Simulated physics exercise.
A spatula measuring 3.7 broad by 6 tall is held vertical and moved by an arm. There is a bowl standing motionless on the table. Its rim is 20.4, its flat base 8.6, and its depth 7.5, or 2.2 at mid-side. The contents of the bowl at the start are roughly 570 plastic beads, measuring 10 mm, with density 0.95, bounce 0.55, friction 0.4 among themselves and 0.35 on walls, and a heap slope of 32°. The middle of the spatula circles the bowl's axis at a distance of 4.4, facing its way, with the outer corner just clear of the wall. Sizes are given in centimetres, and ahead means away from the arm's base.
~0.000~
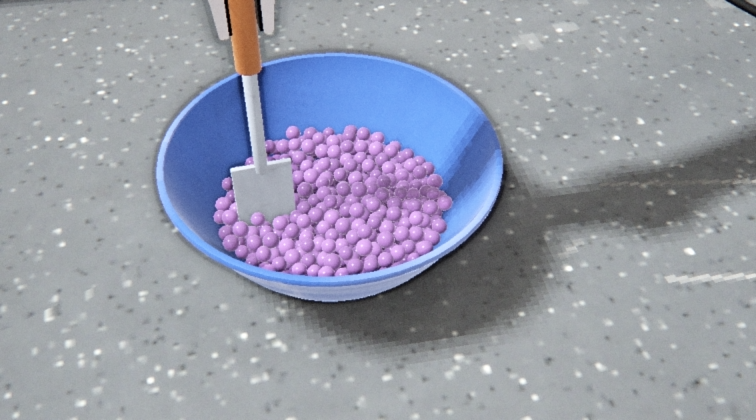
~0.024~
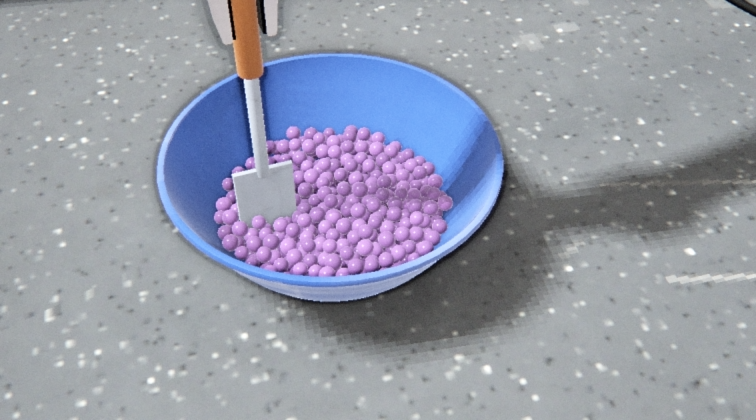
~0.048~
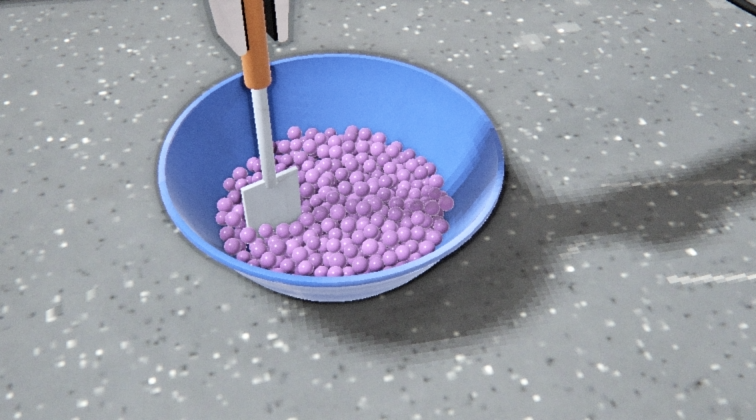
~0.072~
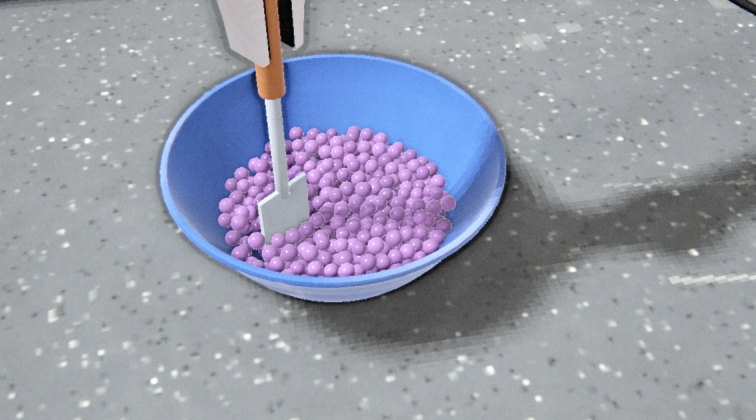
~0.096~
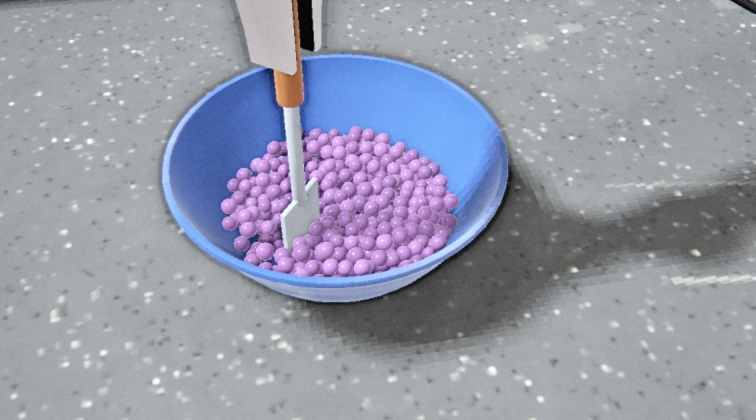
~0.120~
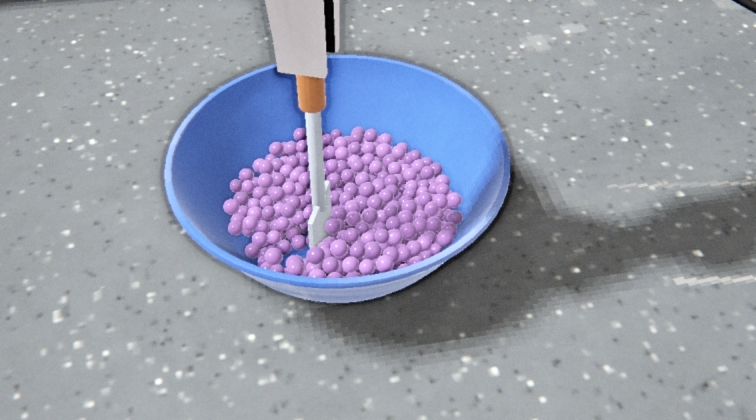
The clip shows a robotic arm holding an upright spatula in a blue bowl of purple beads, sweeping it through them toward the viewer and to the right as the blade turns edge-on, while the bowl stays still.
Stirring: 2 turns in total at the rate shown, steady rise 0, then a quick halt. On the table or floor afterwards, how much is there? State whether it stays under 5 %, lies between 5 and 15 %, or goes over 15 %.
It stays under 5 %.
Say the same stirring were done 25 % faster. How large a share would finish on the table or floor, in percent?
5 %.
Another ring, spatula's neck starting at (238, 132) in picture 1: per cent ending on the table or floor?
About 5 percent ends up on the table or floor.
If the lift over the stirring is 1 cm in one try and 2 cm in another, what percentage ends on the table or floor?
Near 0 in a hundred, then 0 in a hundred.
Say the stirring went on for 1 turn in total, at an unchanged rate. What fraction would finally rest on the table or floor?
0 %.
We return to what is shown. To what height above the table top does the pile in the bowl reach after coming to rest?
7.0 cm, give or take.
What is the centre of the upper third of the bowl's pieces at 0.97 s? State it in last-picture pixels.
The centre is roughly (377, 130).
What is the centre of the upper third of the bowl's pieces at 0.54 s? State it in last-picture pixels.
I'd put its middle near (250, 168).
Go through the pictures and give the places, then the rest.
The spatula neck at (259, 146), 0° round; upper third of the load around (342, 197), from x 220 to 445, top at y 130; 566 in the bowl, in the first picture.
The spatula neck at (260, 149), 5° round; upper third of the load around (341, 199), from x 220 to 445, top at y 130, in the second picture.
The spatula neck at (267, 159), 17° round; upper third of the load around (338, 203), from x 225 to 445, top at y 130, in the third picture.
The spatula neck at (280, 170), 32° round; upper third of the load around (342, 209), from x 225 to 450, top at y 135, in the fourth picture.
The spatula neck at (298, 178), 47° round; upper third of the load around (352, 215), from x 230 to 450, top at y 135, in the fifth picture.
The spatula neck at (318, 183), 61° round; upper third of the load around (363, 218), from x 230 to 455, top at y 135; 566 in the bowl, in the sixth picture.
After 0.54 s, 320° round, highest piece 9 above the table; 563 in the bowl, 2 on the table or floor, 1 in flight or on the tool.
After 0.97 s, 218° round, highest piece 8 above the table; 559 in the bowl, 7 on the table or floor.
After 1.38 s, 0° round, highest piece 7 above the table; 552 in the bowl, 14 on the table or floor.
After 2.08 s, 0° round, highest piece 7 above the table; 552 in the bowl, 14 on the table or floor.
In the end, 552 in the bowl, 14 on the table or floor. That is 2 % on the table or floor.
